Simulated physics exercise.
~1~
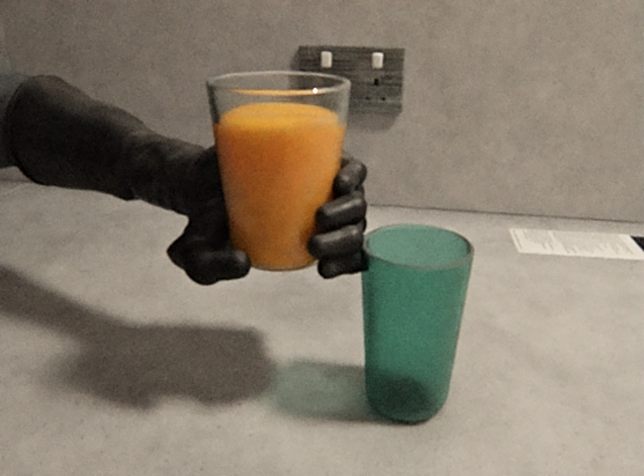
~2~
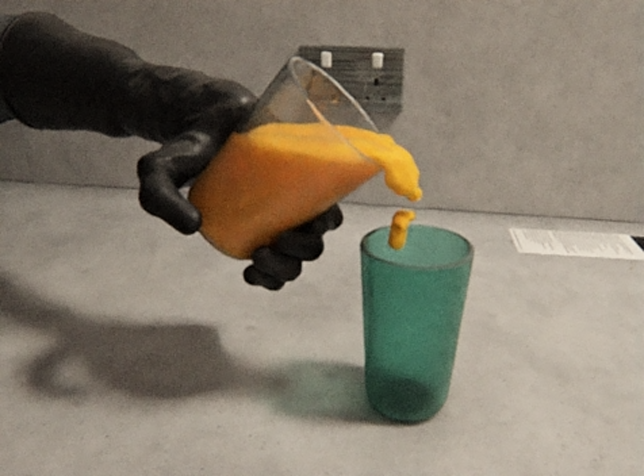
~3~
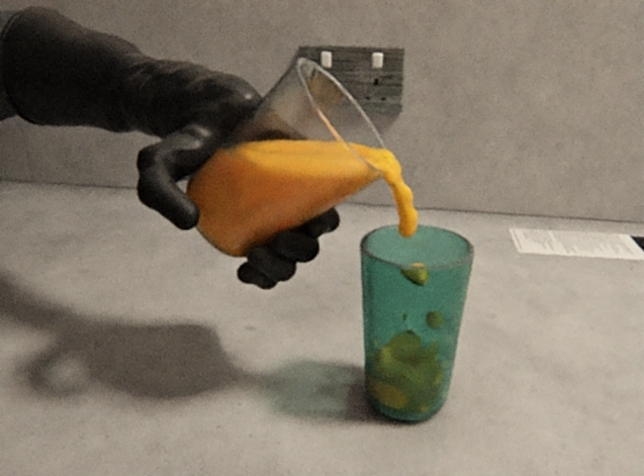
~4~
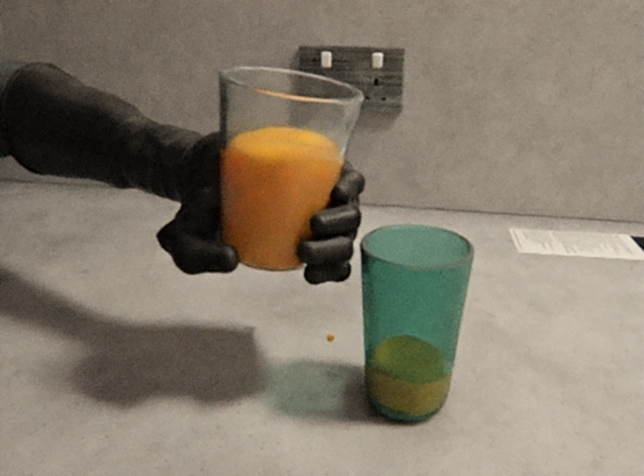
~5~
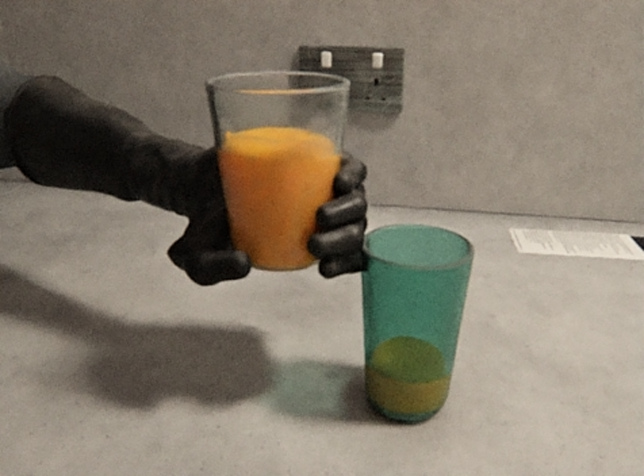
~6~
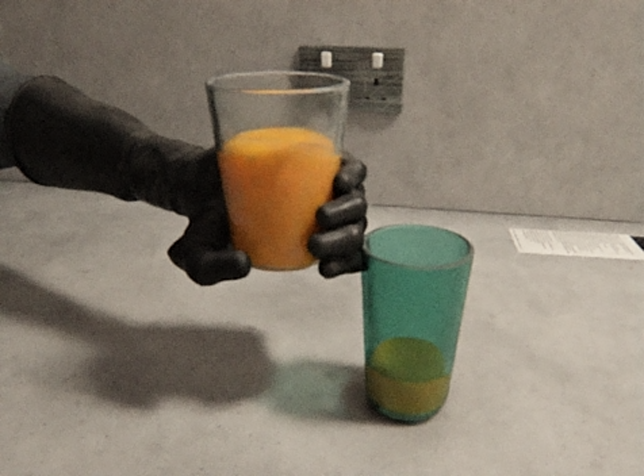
A black-gloved hand tilted a clear glass of orange juice to the right, pouring some into an empty green glass on the grey surface, then brought it upright again, leaving the green glass partly filled and plenty of juice still in the clear one.
